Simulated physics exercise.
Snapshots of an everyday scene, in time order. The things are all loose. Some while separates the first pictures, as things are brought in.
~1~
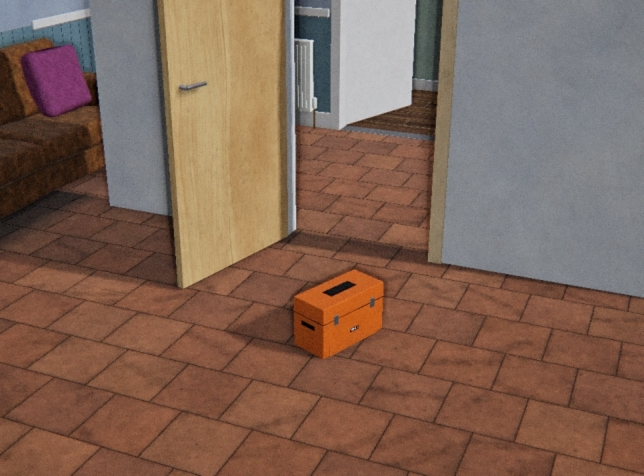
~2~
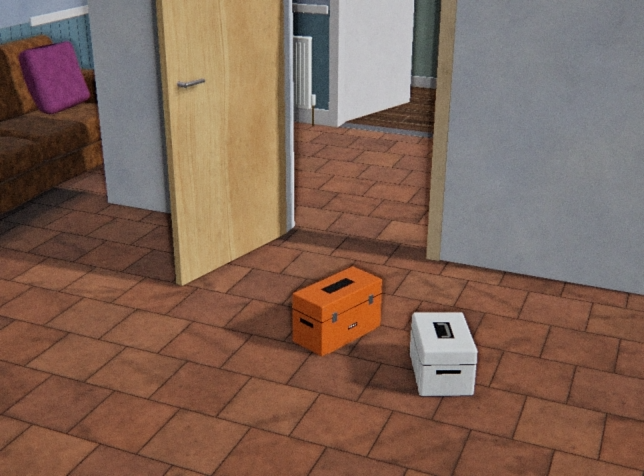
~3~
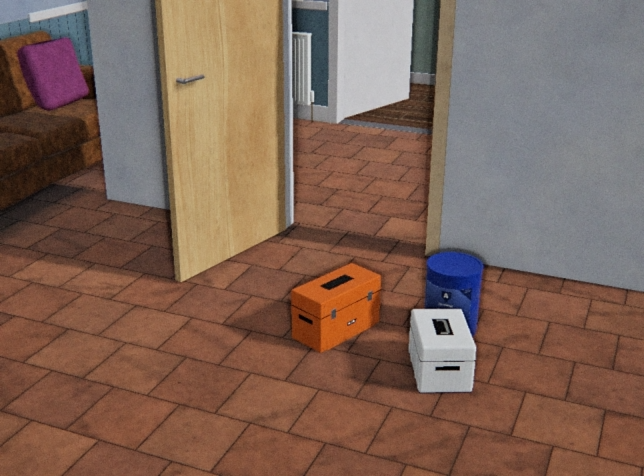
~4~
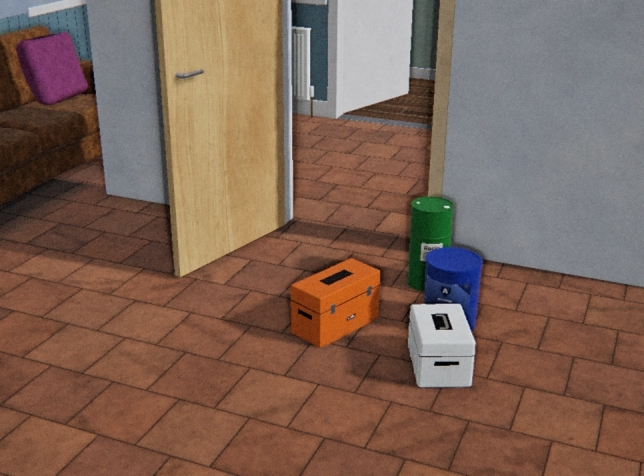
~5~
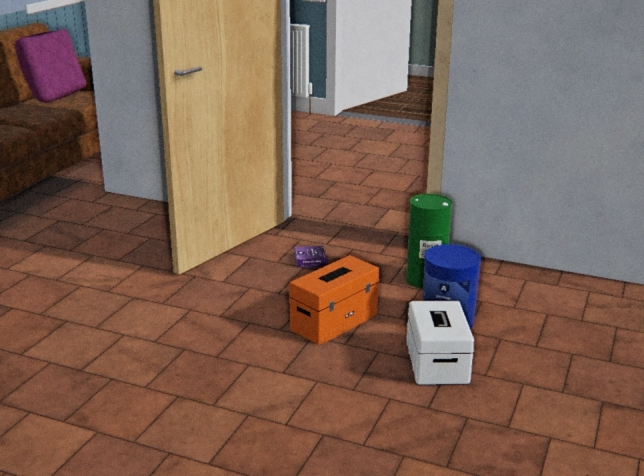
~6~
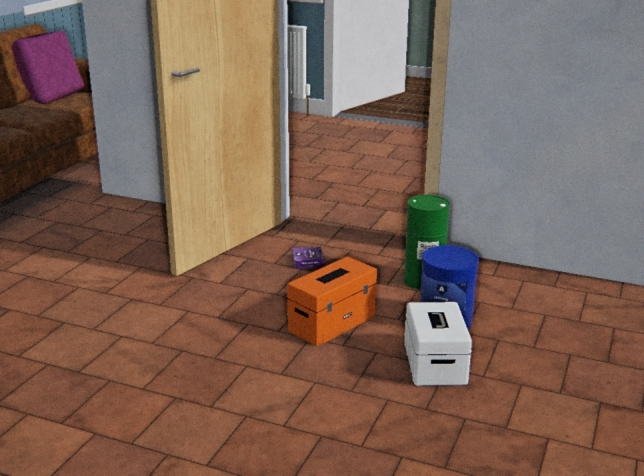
In a room with a terracotta-tiled floor, an orange toolbox sits before a wide-open door; a white toolbox, a blue pail, a green canister and a small purple packet appear around it in turn, while the door stays still.
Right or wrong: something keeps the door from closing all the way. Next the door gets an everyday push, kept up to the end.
Wrong.
Then, 1.10 s after the last picture, open by 44°; purple packet slid about its own width near (332, 254).
Then, 1.40 s after the last picture, open by 20°; purple packet slid well along near (364, 243).
At rest, open by 0°; moved from the start, purple packet; the other 4 in place. Seen from the same camera at the end, purple packet near (388, 225).
